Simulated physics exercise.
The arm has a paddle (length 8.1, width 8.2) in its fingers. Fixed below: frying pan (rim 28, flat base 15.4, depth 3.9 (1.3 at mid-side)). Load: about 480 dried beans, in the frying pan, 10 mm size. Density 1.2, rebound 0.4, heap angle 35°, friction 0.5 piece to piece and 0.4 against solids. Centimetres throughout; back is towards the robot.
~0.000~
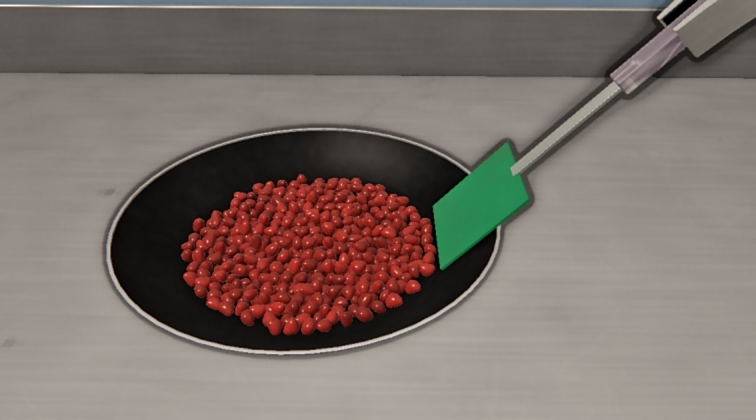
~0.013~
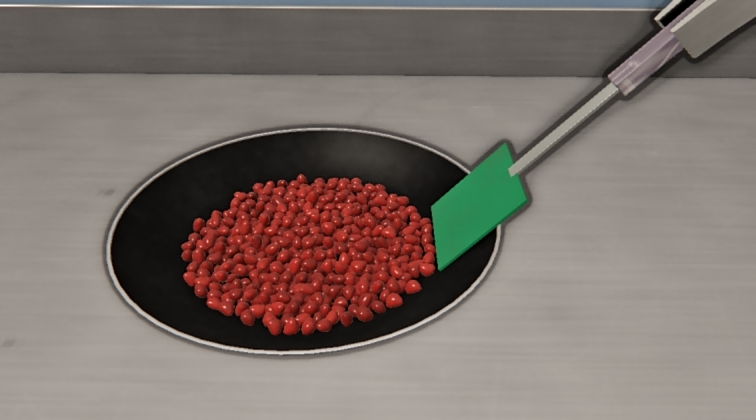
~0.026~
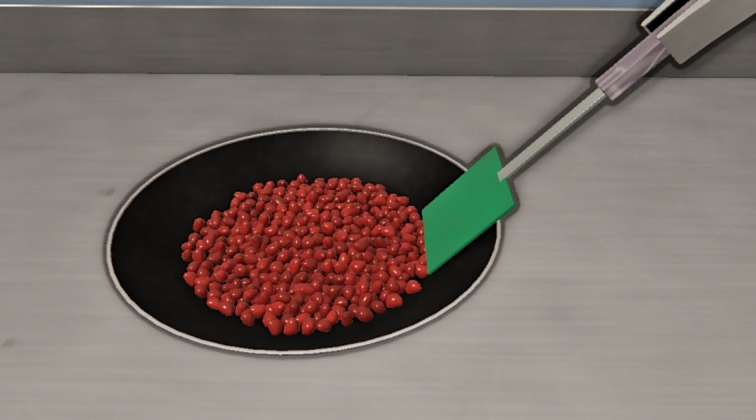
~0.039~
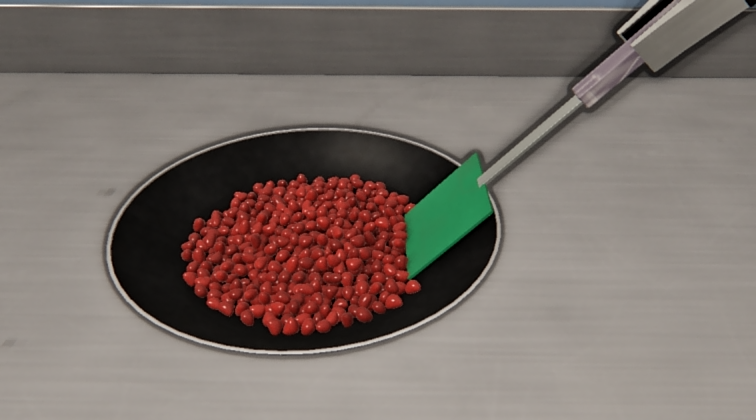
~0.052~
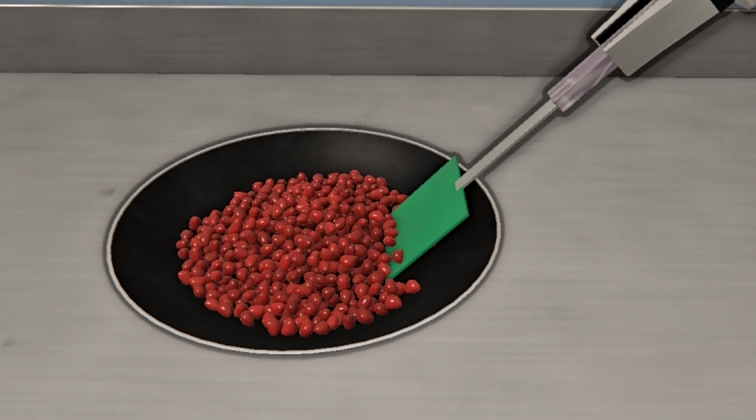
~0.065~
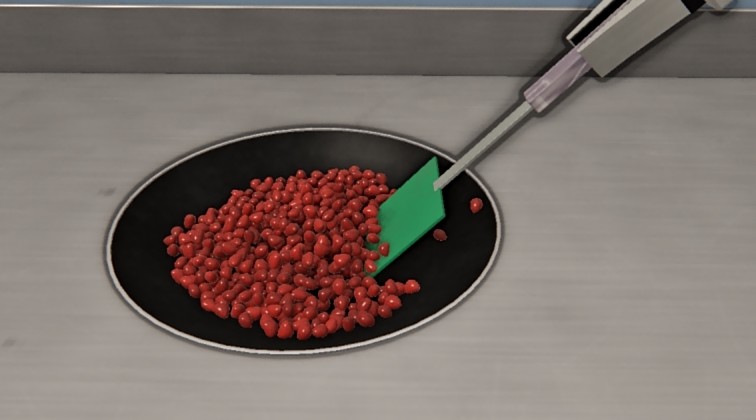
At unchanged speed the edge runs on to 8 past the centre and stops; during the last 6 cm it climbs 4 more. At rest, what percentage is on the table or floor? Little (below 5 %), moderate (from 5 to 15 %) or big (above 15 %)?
A big share, above 15 %, ends on the table or floor.
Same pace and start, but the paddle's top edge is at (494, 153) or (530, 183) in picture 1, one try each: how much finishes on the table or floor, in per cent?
Some 25 and 20 per cent.
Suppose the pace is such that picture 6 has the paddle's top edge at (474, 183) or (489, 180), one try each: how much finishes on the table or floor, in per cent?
Some 10 and 0 per cent.
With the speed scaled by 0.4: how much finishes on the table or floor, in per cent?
About 0 per cent.
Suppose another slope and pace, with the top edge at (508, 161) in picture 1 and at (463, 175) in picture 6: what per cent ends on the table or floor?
Some 10 per cent.
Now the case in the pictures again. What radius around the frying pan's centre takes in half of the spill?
Some 36 cm.
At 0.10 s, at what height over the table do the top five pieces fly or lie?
Roughly 7 cm.
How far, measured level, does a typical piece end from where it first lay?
Roughly 6 cm.
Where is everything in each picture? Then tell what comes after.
The first frame shows paddle top edge at (518, 169), sloping 48°; upper third of the load around (312, 232), from x 190 to 430, top at y 180; 477 in the frying pan.
The second frame shows paddle top edge at (516, 170), sloping 48°; upper third of the load around (312, 232), from x 190 to 430, top at y 180.
The third frame shows paddle top edge at (505, 174), sloping 48°; upper third of the load around (313, 232), from x 190 to 425, top at y 180.
The fourth frame shows paddle top edge at (484, 180), sloping 48°; upper third of the load around (320, 230), from x 190 to 420, top at y 180.
The fifth frame shows paddle top edge at (462, 183), sloping 48°; upper third of the load around (317, 226), from x 185 to 435, top at y 175.
The sixth frame shows paddle top edge at (440, 184), sloping 48°; upper third of the load around (309, 227), from x 170 to 475, top at y 170; 477 in the frying pan.
After 0.10 s, sloping 48°, highest piece 9 above the table; 476 in the frying pan, 1 on the blade or in flight.
After 0.13 s, sloping 48°, highest piece 13 above the table; 476 in the frying pan, 1 on the blade or in flight.
After 0.34 s, sloping 48°, highest piece 12 above the table; 364 in the frying pan, 101 on the table or floor, 12 on the blade or in flight.
After 1.39 s, sloping 48°, highest piece 4 above the table; 364 in the frying pan, 113 on the table or floor.
At rest, 364 in the frying pan, 113 on the table or floor. That is 24 % on the table or floor.
